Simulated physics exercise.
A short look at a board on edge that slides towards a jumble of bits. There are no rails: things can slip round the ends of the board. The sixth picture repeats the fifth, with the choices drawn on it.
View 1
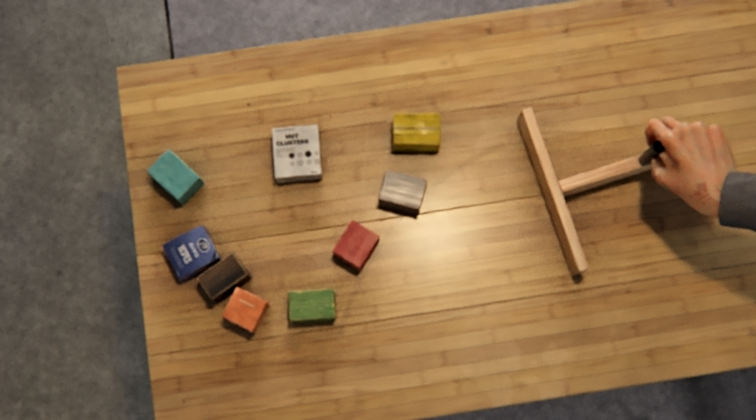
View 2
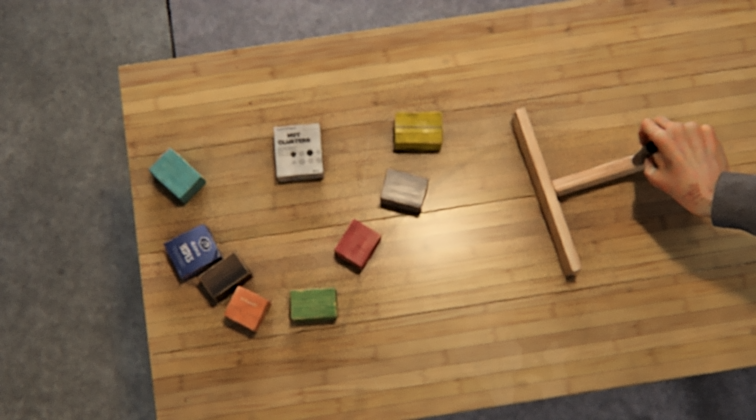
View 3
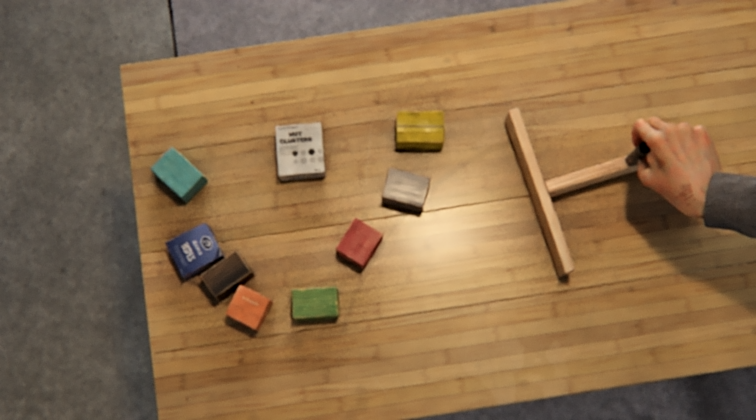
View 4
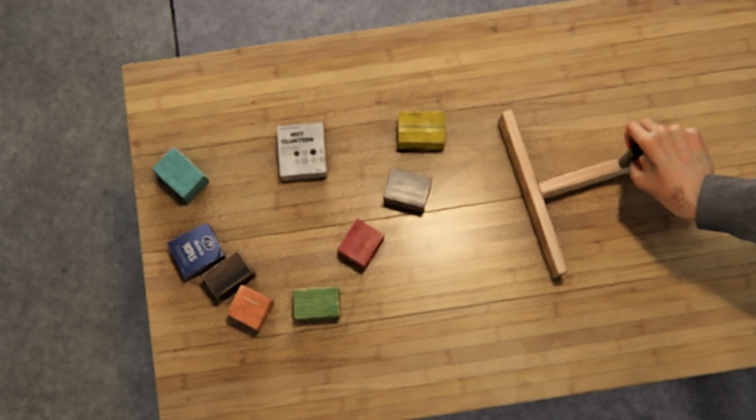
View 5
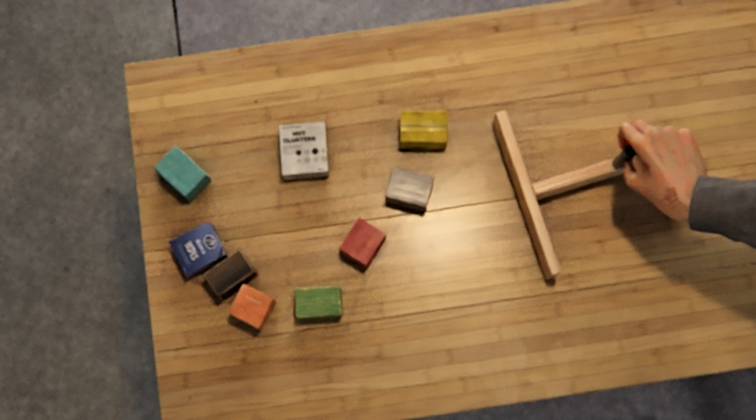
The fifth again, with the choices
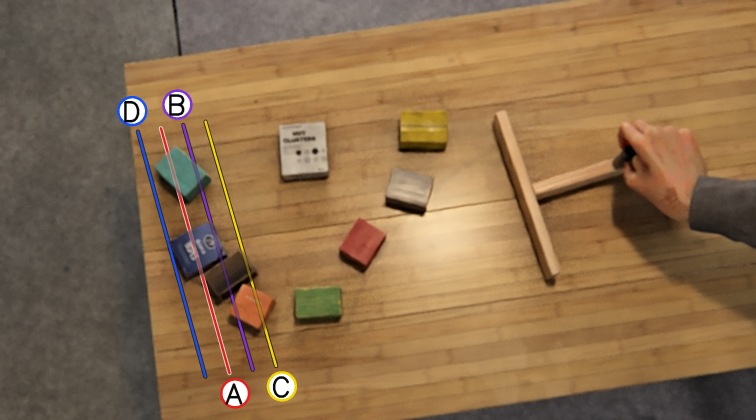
A hand in a dark sleeve grips a T-shaped wooden pusher at the right of a wooden tabletop, seen from above over a grey floor. To the left lie scattered yellow, grey, red, green, orange, black, blue and turquoise pieces and a pale printed box. The hand slides the board a short way left across bare wood, while the view drifts very slightly and the pieces stay put on the table.
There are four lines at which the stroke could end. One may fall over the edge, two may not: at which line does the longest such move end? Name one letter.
No farther than C.
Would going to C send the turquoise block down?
By then, yes.
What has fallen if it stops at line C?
The turquoise block goes over.
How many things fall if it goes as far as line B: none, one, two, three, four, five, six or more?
In all, two.
On the marked copy, A at (194, 248); B at (217, 244); C at (240, 241); D at (171, 251).
Following C. Soon after the start, board (425, 206); yellow box (370, 141); grey block (387, 198).
Later, board (321, 222); turquoise block (178, 174); white packet (227, 172).
In the end, board (240, 234); turquoise block over the edge; white packet (148, 183); one fallen.
As for the rest, A drops three; B drops two; D drops five.
